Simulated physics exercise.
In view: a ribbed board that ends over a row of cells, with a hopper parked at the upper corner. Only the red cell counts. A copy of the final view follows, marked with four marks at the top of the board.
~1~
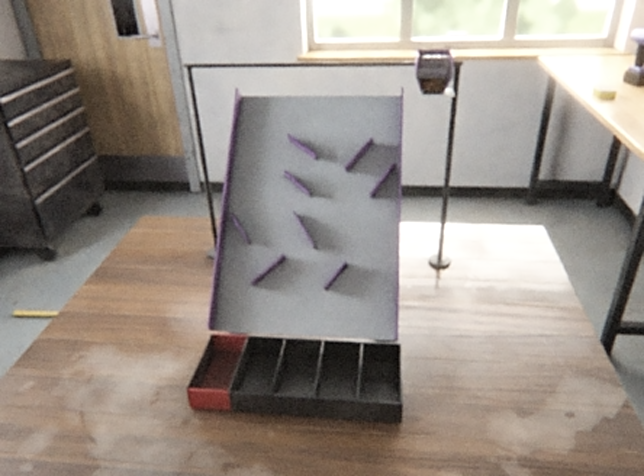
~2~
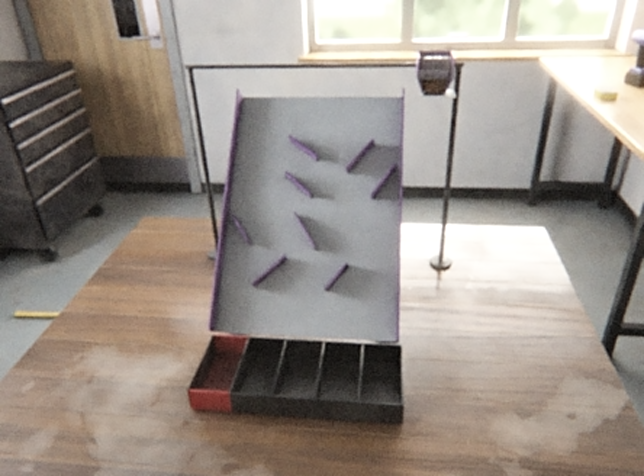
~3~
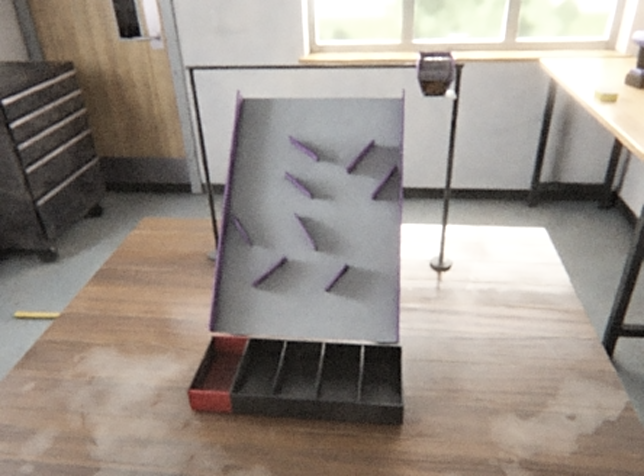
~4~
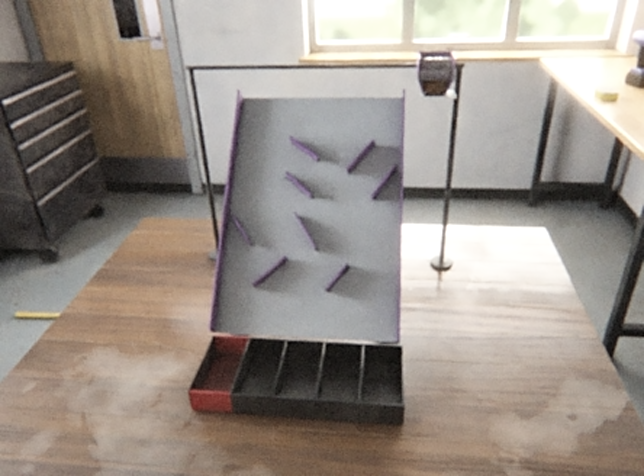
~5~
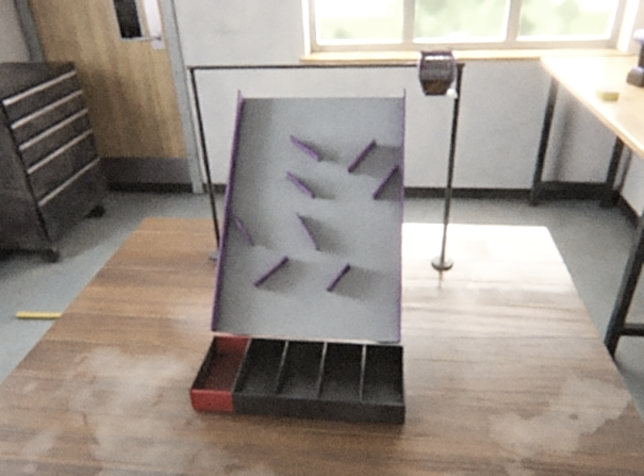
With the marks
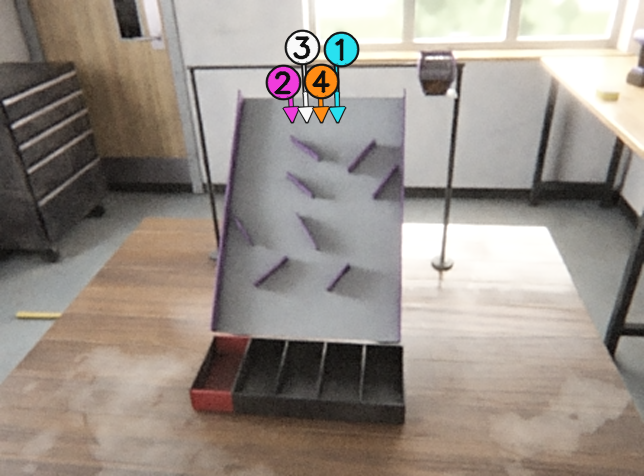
The footage shows a tilted grey board with purple ribs above a row of cells, the leftmost one red, on a wooden table, with a dark hopper at the upper right corner. Nothing visibly moves throughout.
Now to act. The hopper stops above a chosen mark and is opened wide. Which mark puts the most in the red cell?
Mark 2.
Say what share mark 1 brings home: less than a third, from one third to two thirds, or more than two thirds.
Less than a third.
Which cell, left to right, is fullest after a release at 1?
The third.
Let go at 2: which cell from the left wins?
It is the first one.
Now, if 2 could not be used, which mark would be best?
It is 3.
On the marked copy, mark 1 meets the board at (337, 116); mark 2 meets the board at (291, 116); mark 3 meets the board at (306, 116); mark 4 meets the board at (321, 116).
With 1, a stray few in the red cell, nearly all in other cells.
With 2, about two thirds in the red cell, about a third in other cells.
With 3, a small part in the red cell, most in other cells.
With 4, none in the red cell, nearly all in other cells.
